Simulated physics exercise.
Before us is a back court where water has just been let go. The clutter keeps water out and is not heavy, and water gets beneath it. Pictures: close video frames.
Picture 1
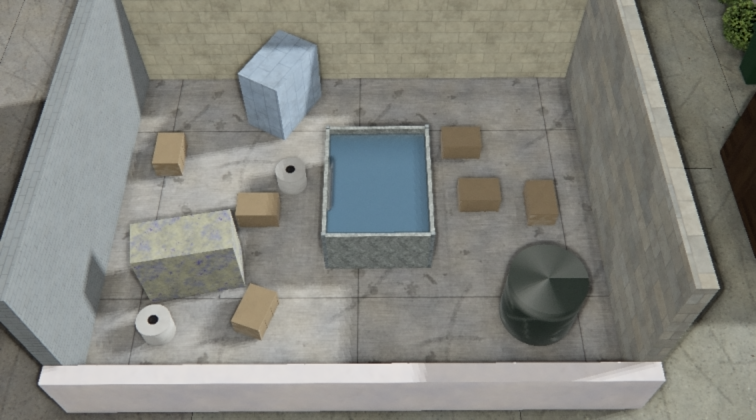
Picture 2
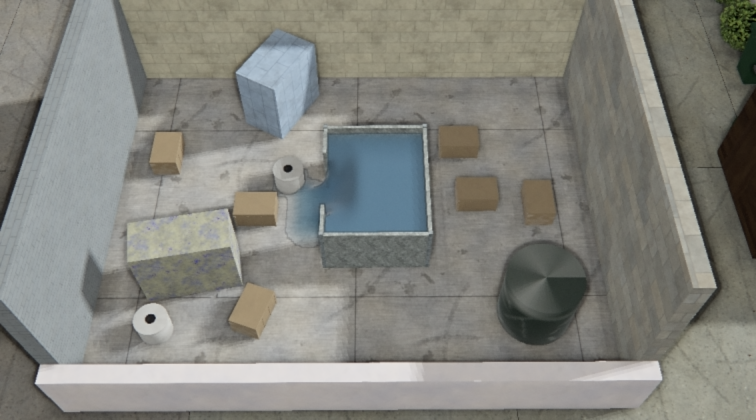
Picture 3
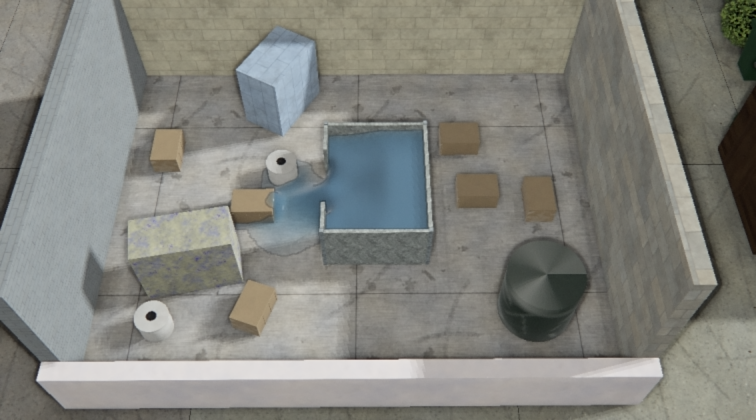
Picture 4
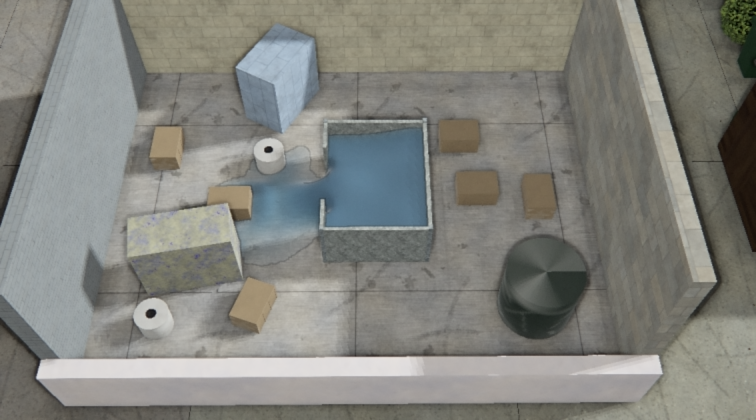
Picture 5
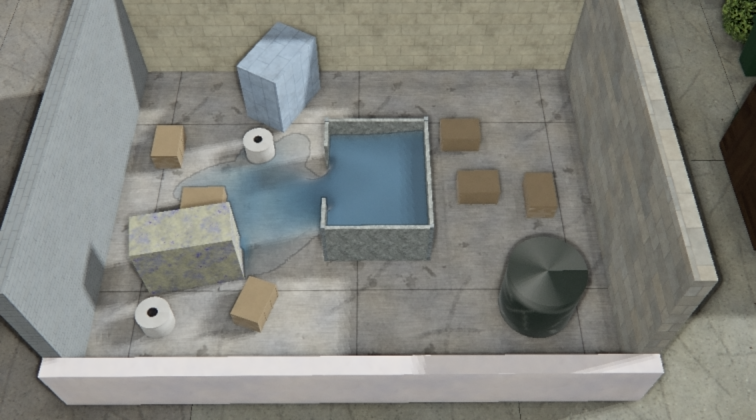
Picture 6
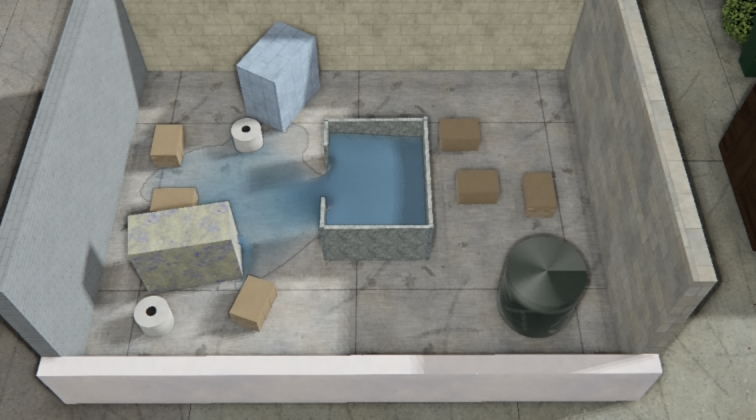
Water pours through a gap in the left side of the stone-walled pool and spreads leftward across the paved court. It pushes a tan crate left until it sits partly behind the patterned block, while a white tub shifts up and left toward the pale blue block; the other objects stay put.
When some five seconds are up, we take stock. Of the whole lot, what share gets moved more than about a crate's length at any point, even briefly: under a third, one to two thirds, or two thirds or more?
A third to two thirds of the things get pushed well away.
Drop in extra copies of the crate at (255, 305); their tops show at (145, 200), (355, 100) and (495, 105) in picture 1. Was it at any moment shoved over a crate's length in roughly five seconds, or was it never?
One by one: Knocked well away; hardly budges; hardly budges.
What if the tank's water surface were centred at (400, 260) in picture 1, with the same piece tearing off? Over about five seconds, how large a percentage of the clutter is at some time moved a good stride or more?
I'd put it at around 50 per cent.
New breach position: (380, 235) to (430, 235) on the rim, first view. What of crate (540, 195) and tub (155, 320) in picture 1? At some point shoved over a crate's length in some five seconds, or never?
Lab note, as listed: Reached that mark / reached that mark.
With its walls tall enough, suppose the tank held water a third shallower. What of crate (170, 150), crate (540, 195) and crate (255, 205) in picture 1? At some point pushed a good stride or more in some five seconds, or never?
Item by item: Cleared the mark, then missed the mark, then cleared the mark.
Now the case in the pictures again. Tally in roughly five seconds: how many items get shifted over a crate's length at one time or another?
My tally gives 5.
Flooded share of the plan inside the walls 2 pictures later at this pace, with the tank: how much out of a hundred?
I'd say around 25 in a hundred.
A moment on, 2 of 8 are well off their spots; 0 afloat.
Next, 4 of 8 are well off their spots; 3 afloat.
Later, 5 of 8 are well off their spots; 4 afloat.
In the end, 5 of 8 are well off their spots, and 5 have been at some point; 4 afloat.
